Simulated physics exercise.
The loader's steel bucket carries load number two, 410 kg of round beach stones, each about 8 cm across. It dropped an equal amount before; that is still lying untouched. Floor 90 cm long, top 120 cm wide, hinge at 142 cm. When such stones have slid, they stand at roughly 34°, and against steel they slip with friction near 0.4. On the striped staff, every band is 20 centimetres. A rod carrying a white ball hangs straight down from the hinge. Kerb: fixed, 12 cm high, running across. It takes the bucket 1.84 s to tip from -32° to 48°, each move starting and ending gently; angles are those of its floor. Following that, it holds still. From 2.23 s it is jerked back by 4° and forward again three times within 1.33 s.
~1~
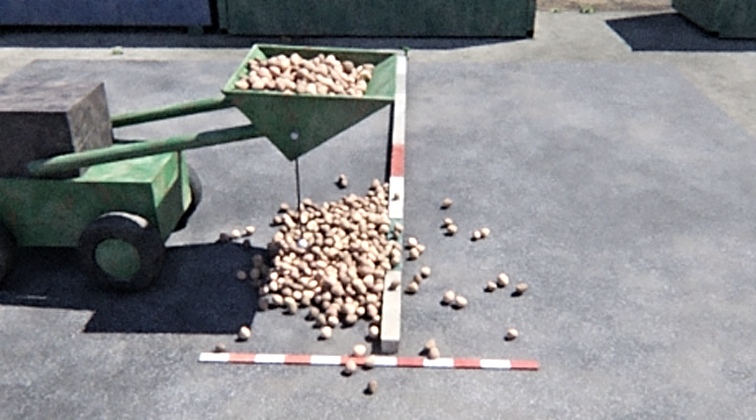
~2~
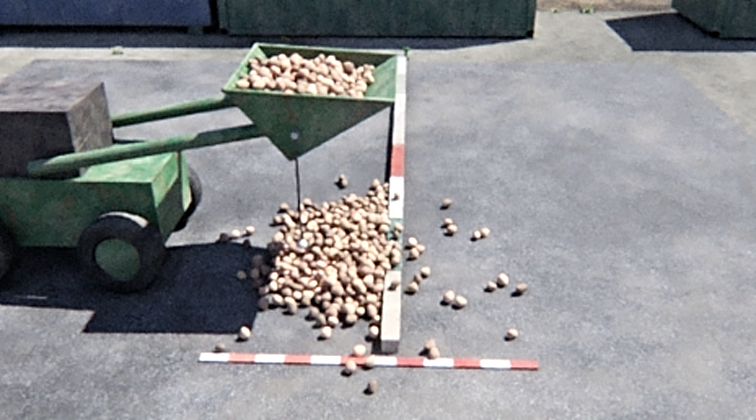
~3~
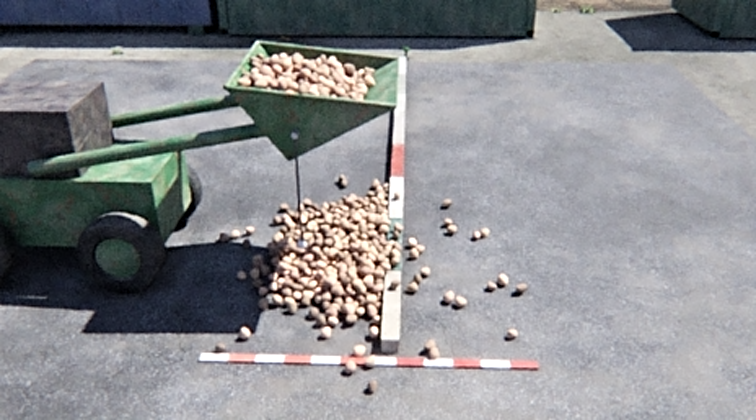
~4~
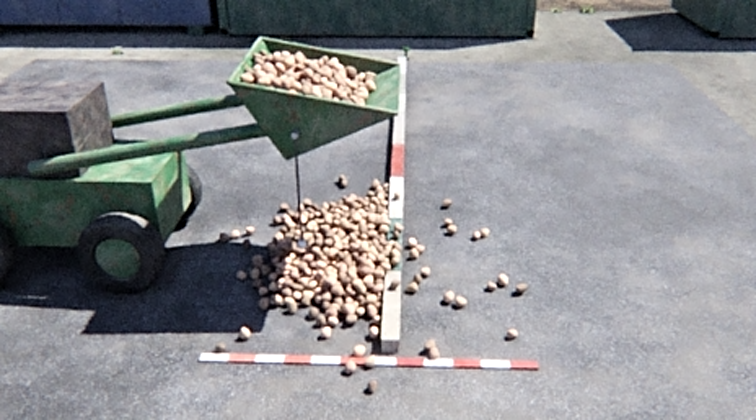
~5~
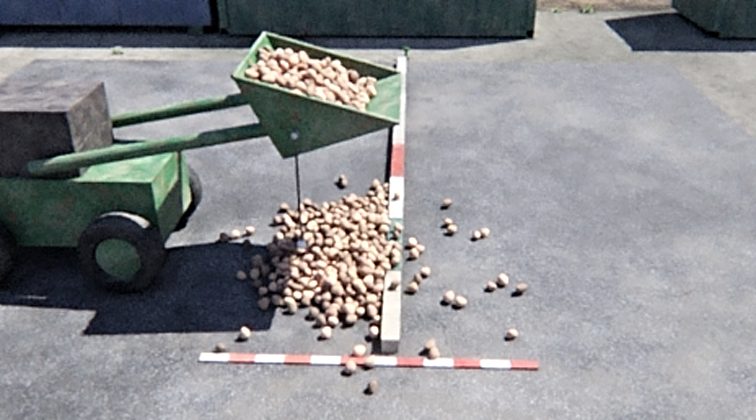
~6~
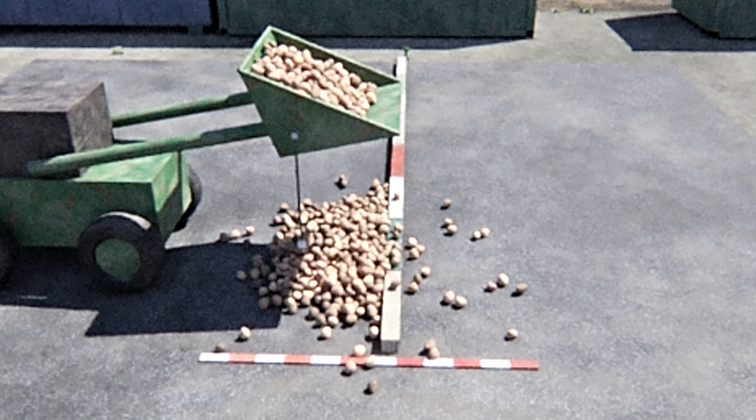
A green loader's raised bucket of brown stones tilting gradually forward, its right lip lowering above a heap beside a striped staff.
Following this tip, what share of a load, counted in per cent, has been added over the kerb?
84 per cent, roughly.
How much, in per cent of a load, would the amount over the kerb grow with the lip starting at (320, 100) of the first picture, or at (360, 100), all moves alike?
The first would add some 20 per cent and the second some 60 per cent.
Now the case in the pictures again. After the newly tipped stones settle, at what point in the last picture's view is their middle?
The centre sits about (443, 249).
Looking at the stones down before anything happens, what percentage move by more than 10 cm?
I'd put it at about 0 per cent.
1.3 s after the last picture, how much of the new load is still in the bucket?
Estimate: 5 % remaining inside, roughly.
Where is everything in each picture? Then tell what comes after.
The first picture shows lip at (394, 100), floor tilted -32°, highest stones at (270, 65). The earlier load is highest near (349, 232), 24 cm above ground level, 97 % on this side of the kerb, 3 % over the kerb.
The second picture shows lip at (395, 102), floor tilted -31°, highest stones at (270, 65).
In the third picture, the bucket is at -28°, its lip at (396, 107); the top of the load is at (268, 63).
The fourth picture shows lip at (398, 114), floor tilted -24°, highest stones at (271, 61).
The fifth picture shows lip at (400, 123), floor tilted -18°, highest stones at (275, 58).
The sixth picture shows lip at (400, 134), floor tilted -12°, highest stones at (275, 54).
Then, 0.8 s after the last picture the floor is at 36°; in per cent of one load, 85 in the bucket, 109 on this side of the kerb, 6 over the kerb; the foremost stones are at (486, 271).
Then, 1.3 s after the last picture the floor is at 48°; in per cent of one load, 6 in the bucket, 129 on this side of the kerb, 65 over the kerb; the foremost stones are at (508, 265).
Then, 3.4 s after the last picture the floor is at 48°; in per cent of one load, 0 in the bucket, 112 on this side of the kerb, 88 over the kerb; the foremost stones are at (583, 252).
Then, 6.1 s after the last picture the floor is at 48°; in per cent of one load, 0 in the bucket, 112 on this side of the kerb, 88 over the kerb; the foremost stones are at (583, 252). Net gain over the kerb, 84.
